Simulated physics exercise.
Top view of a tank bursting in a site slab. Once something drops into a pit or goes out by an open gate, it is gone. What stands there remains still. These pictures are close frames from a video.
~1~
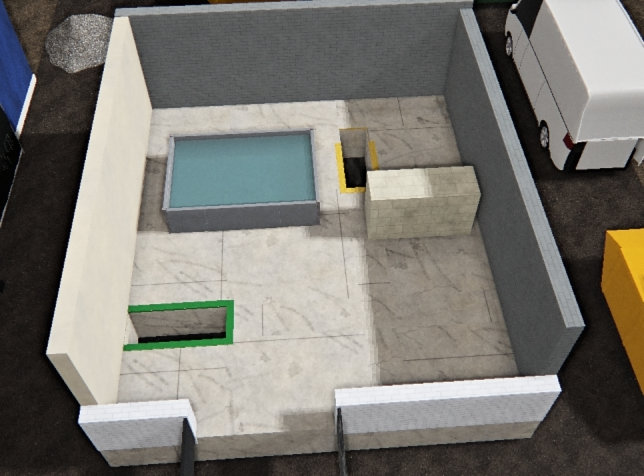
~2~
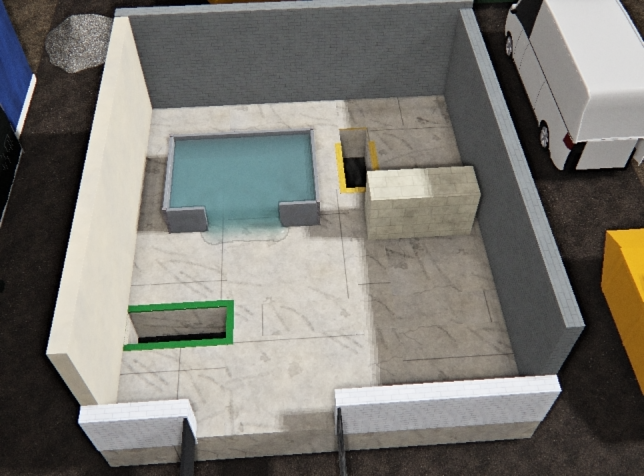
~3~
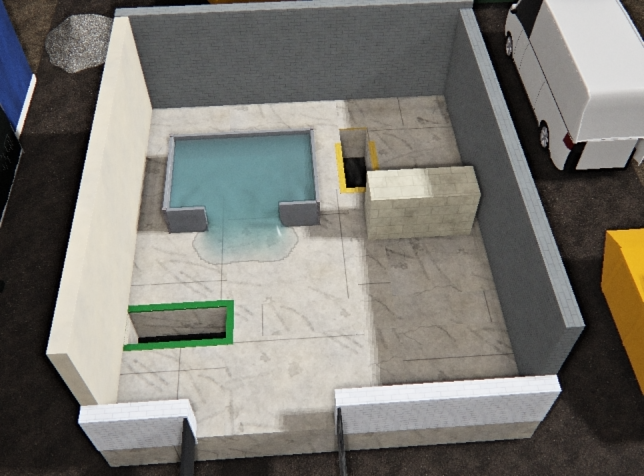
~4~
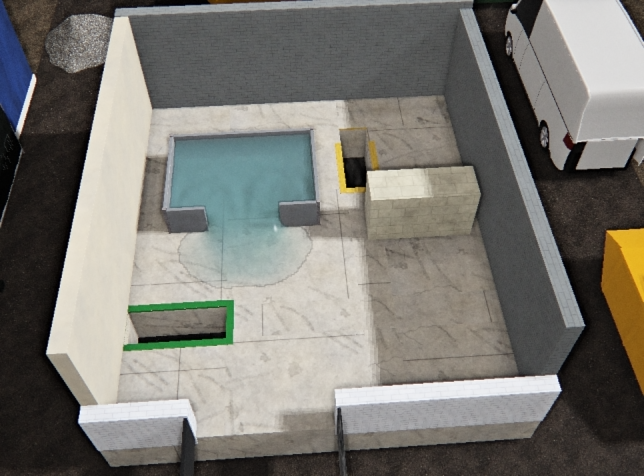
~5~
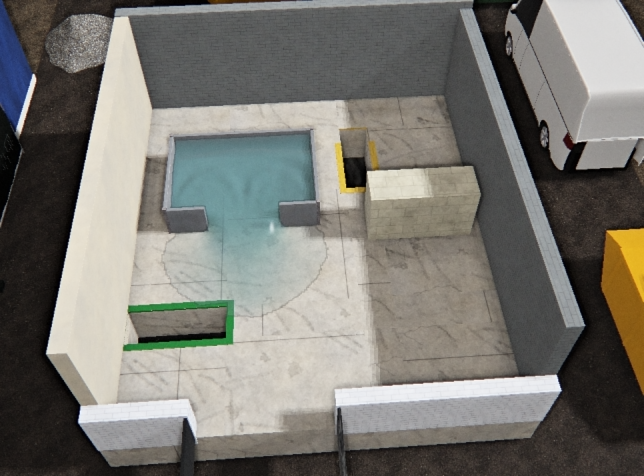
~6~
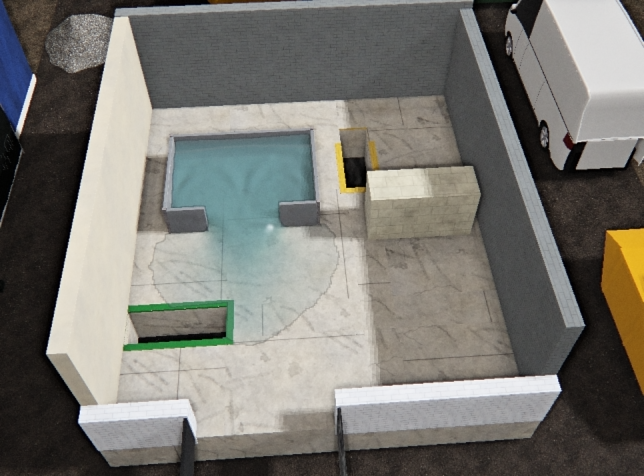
Raised tank of blue-green water opening at its front wall, water pouring through the gap and spreading across the pale slab.
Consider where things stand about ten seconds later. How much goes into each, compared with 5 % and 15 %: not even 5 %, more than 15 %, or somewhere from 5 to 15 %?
In the end gate: Upwards of fifteen per cent, yellow pit: Short of a twentieth, green pit: Upwards of fifteen per cent.
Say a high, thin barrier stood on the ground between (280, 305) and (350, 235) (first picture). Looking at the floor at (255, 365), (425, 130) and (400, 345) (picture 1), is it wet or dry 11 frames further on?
In the order you listed them: Soaked, unsoaked, unsoaked.
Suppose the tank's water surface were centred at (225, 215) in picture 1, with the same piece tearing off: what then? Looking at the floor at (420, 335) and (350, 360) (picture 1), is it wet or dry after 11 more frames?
Taking the two spots in the order asked: The first is left untouched and the second is waterlogged.
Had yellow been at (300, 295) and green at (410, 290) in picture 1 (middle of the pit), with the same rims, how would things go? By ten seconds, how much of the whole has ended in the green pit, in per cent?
The green pit takes 0 per cent.
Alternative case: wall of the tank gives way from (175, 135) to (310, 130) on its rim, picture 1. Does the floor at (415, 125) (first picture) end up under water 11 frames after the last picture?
It would be soaked by then.
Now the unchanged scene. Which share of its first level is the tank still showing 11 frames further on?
I make it 54 per cent.
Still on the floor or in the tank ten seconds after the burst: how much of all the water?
I'd put it at about 38 per cent.
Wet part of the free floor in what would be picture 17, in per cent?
30 %.
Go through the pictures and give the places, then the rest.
In the first picture, the open tank at (242, 170) is whole and still.
In the second picture, water pours out at (244, 221) and has run to (284, 231).
In the third picture, water pours out at (244, 222) and has run to (285, 250).
In the fourth picture, water pours out at (244, 222) and has run to (286, 273).
In the fifth picture, water pours out at (244, 221) and has run to (262, 311).
In the sixth picture, the front is at (263, 337), out from the gap at (244, 220).
A moment on, water covers 25 % of the floor; the gate 1 %, the yellow pit 0 %, the green pit 5 %.
Next, water covers 30 % of the floor; the gate 6 %, the yellow pit 0 %, the green pit 12 %.
Then, water covers 40 % of the floor; the gate 14 %, the yellow pit 0 %, the green pit 19 %.
Later, water covers 45 % of the floor; the gate 22 %, the yellow pit 0 %, the green pit 27 %.
In the end, water covers 50 % of the floor; the gate 29 %, the yellow pit 0 %, the green pit 34 %.
